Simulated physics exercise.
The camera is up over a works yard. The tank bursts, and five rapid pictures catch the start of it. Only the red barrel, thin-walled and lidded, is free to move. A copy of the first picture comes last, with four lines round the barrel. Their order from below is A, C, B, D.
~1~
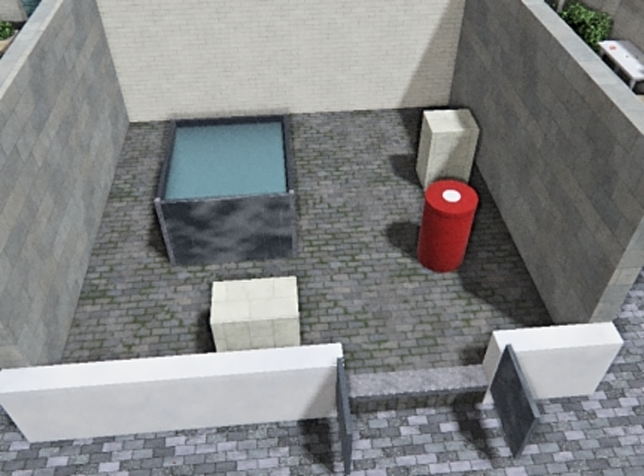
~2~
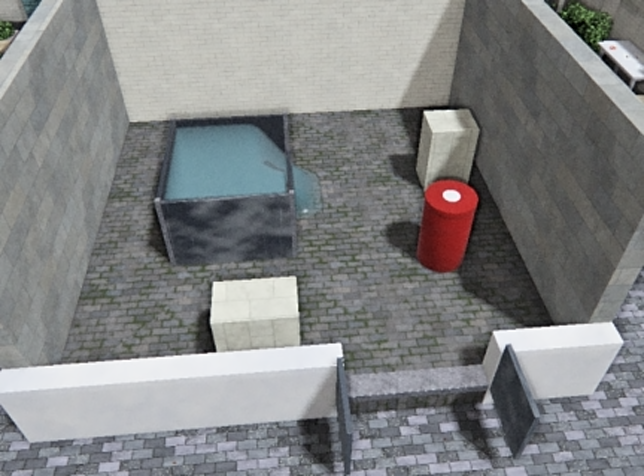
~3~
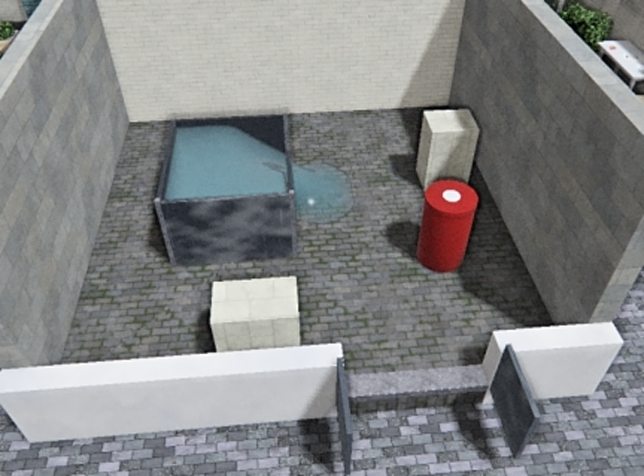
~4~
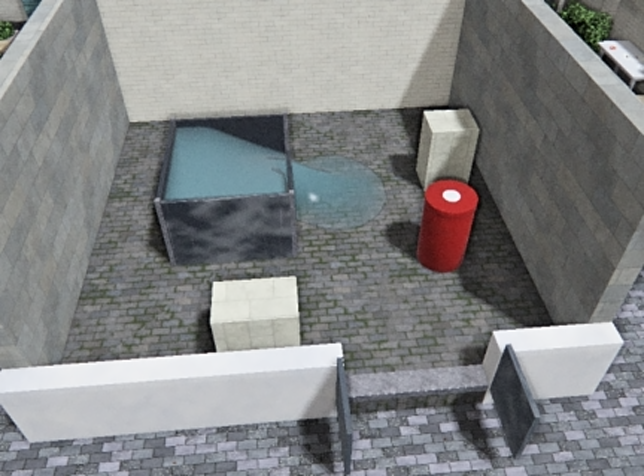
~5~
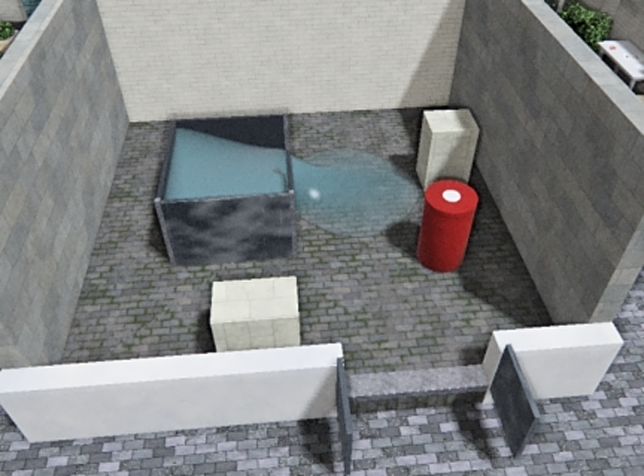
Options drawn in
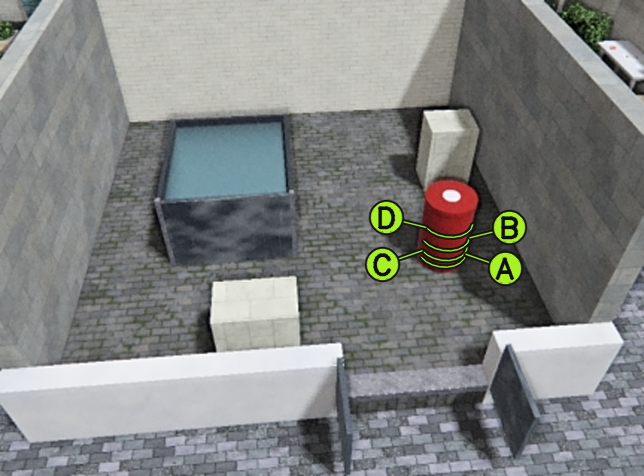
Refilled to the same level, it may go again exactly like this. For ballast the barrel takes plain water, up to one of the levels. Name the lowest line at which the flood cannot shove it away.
That is mark C.
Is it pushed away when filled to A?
Yes.
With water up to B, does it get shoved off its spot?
No, that is safe.
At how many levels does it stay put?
Three of them.
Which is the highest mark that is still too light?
Here it is mark A.
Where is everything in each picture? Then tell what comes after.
Lid of the red barrel at (451, 196); tank full, its middle at (228, 160); open gate at (417, 340).
Water covers 2 % of the ground and is seen nearest the barrel at (314, 203).
Water covers 4 % of the ground and is seen nearest the barrel at (336, 216).
Water covers 7 % of the ground and is seen nearest the barrel at (374, 210).
Lid of the red barrel at (451, 196); water covers 11 % of the ground and is seen nearest the barrel at (387, 223).
On the marked copy, A at (447, 267); B at (450, 250); C at (448, 260); D at (453, 237); from the bottom up A, C, B, D.
For mark A, it is pushed about half its own width away.
For mark B, it does not move.
For mark C, it does not move.
For mark D, it does not move.
